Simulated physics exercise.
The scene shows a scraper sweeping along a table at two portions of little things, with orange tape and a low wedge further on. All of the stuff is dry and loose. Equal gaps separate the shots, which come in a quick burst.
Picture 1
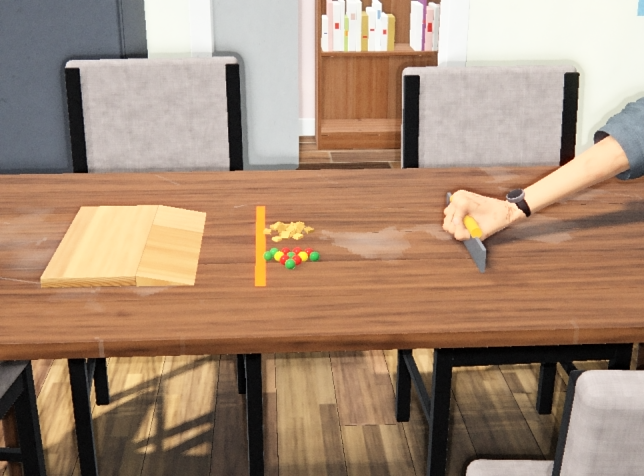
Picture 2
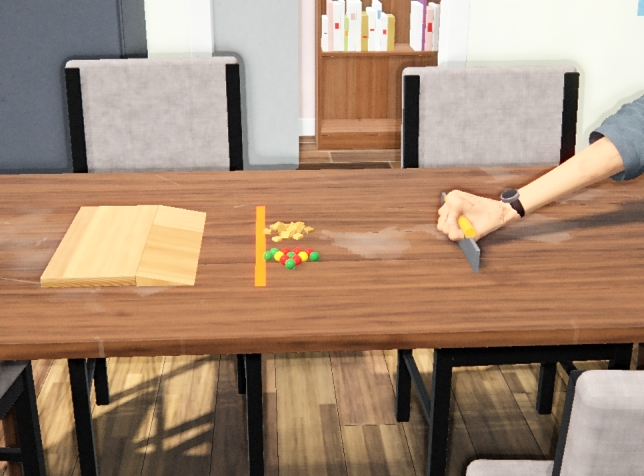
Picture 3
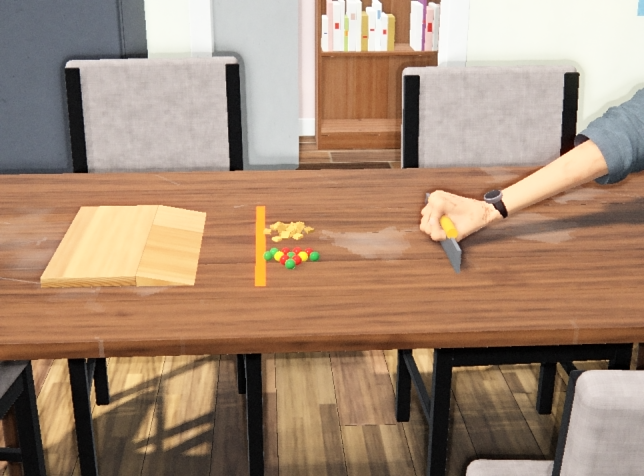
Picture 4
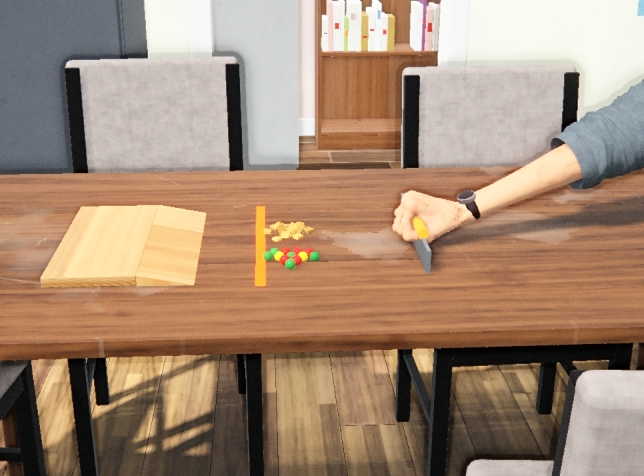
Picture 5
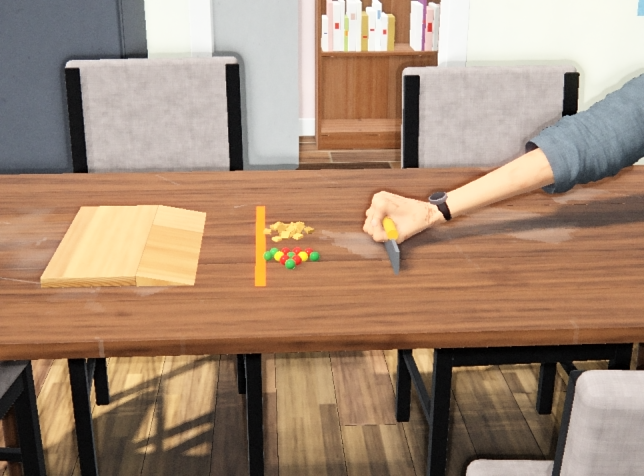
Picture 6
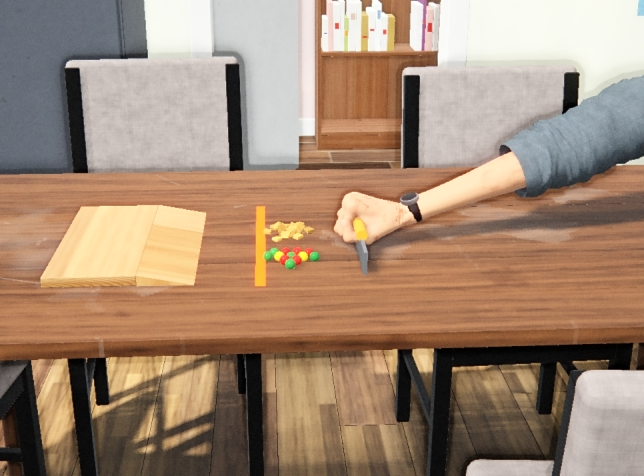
A hand wearing a dark wristwatch, its arm in a blue-grey sleeve, slides a yellow-handled scraper steadily leftward along a brown wooden table, seen from slightly above by a still camera in a room with pale chairs and a bookshelf. Golden cereal squares lie behind red, green and yellow gumballs, with orange tape and a pale wooden ramp further left. The scraper nears both piles, which stay still.
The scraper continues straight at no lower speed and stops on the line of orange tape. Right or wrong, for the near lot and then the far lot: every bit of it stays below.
Near lot: Wrong; far lot: Right.
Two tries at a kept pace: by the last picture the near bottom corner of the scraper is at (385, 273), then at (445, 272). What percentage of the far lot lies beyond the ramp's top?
0 per cent, then 0 per cent.
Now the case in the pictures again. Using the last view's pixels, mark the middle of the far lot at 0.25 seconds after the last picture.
I'd put the centre somewhere around (230, 231).
Then, 0.12 s on from there, scraper still moving, near (297, 222); near lot the whole lot short of the ramp; far lot the whole lot short of the ramp.
Then, 0.25 s on from there, scraper stopped at the orange tape; near lot near a quarter on the ramp, the bulk short of the ramp; far lot the whole lot short of the ramp.
Then, 0.53 s on from there, scraper stopped at the orange tape; near lot all but a few past the top, a little on the ramp; far lot near half on the ramp, near half short of the ramp.
In the end, scraper stopped at the orange tape; near lot the whole lot past the top; far lot none at all past the top, near half on the ramp, near half short of the ramp.
